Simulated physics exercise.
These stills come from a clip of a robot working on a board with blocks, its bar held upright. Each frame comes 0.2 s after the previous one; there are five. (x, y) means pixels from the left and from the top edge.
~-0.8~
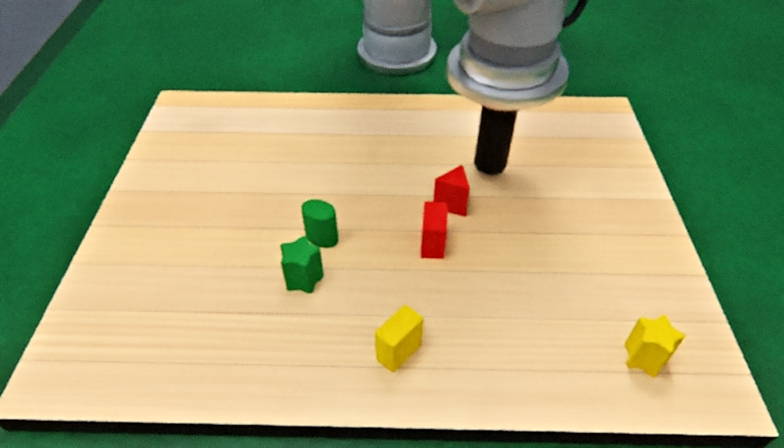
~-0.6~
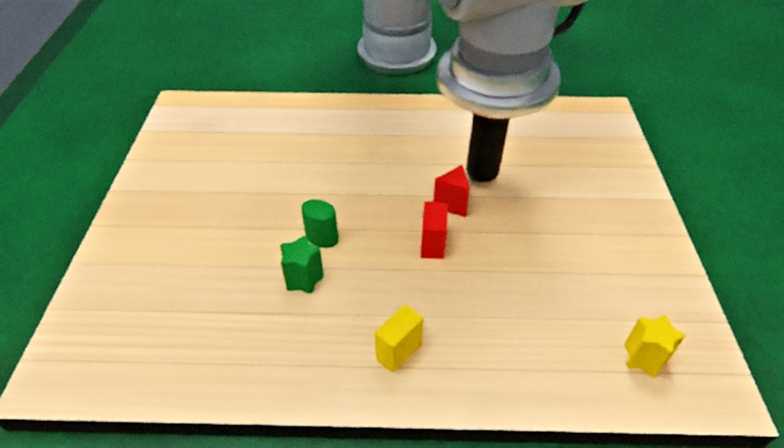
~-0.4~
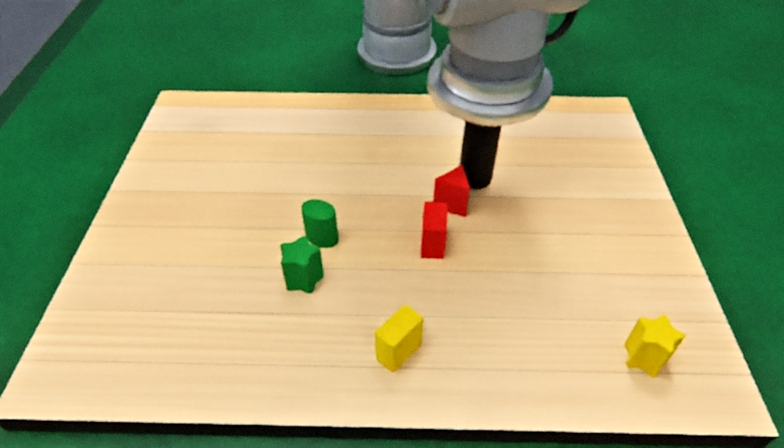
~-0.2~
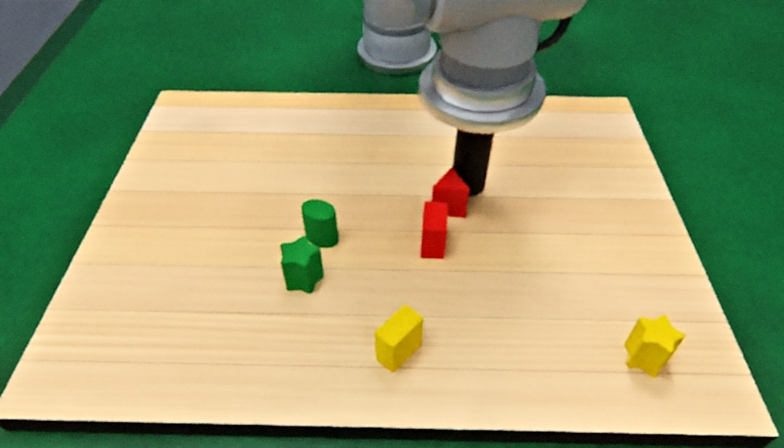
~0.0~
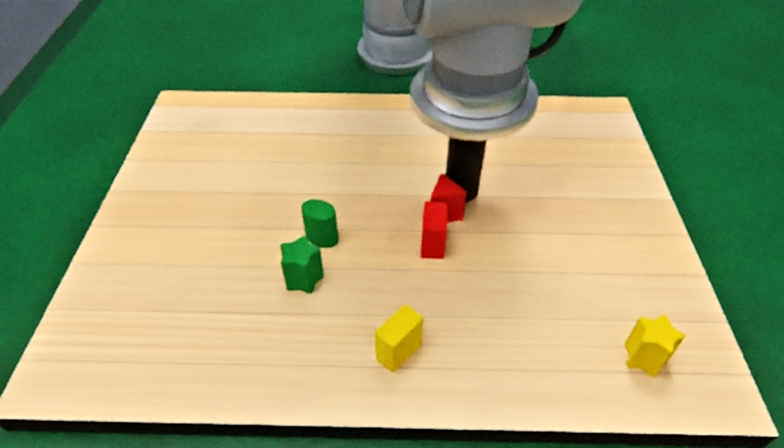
A robot arm moved its black bar down and slightly left over a wooden board of red, green and yellow blocks, then nudged the red three-sided block a little toward the lower left.
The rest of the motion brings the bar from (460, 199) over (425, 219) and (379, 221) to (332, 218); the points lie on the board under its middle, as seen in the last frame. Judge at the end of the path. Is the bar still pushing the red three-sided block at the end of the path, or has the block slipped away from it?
When the path ends, it will lie beside or behind the bar.
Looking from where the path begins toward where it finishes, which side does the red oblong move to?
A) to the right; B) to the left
Choice B: To the left.
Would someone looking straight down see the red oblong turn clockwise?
I'd say no.
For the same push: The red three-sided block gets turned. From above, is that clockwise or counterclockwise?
Spins counterclockwise.
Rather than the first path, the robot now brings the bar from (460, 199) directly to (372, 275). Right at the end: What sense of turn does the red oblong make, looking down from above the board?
Viewed from the top, it goes anticlockwise.
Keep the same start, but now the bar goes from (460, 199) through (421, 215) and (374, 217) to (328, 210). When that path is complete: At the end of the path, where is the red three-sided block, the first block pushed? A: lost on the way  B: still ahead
My pick is A.
What follows on the original path. One third of the way, bar at (425, 212); red oblong at (429, 232), turned 40° anticlockwise; red three-sided block at (413, 209), turned 25° anticlockwise.
Two thirds of the way, bar at (378, 214); red oblong at (429, 232), turned 40° anticlockwise; red three-sided block at (400, 216), turned 45° anticlockwise.
At the end, bar at (331, 212); green star block not moved; green elliptical block at (311, 211), turned 20° anticlockwise; red oblong at (429, 232), turned 40° anticlockwise; red three-sided block at (400, 216), turned 45° anticlockwise.
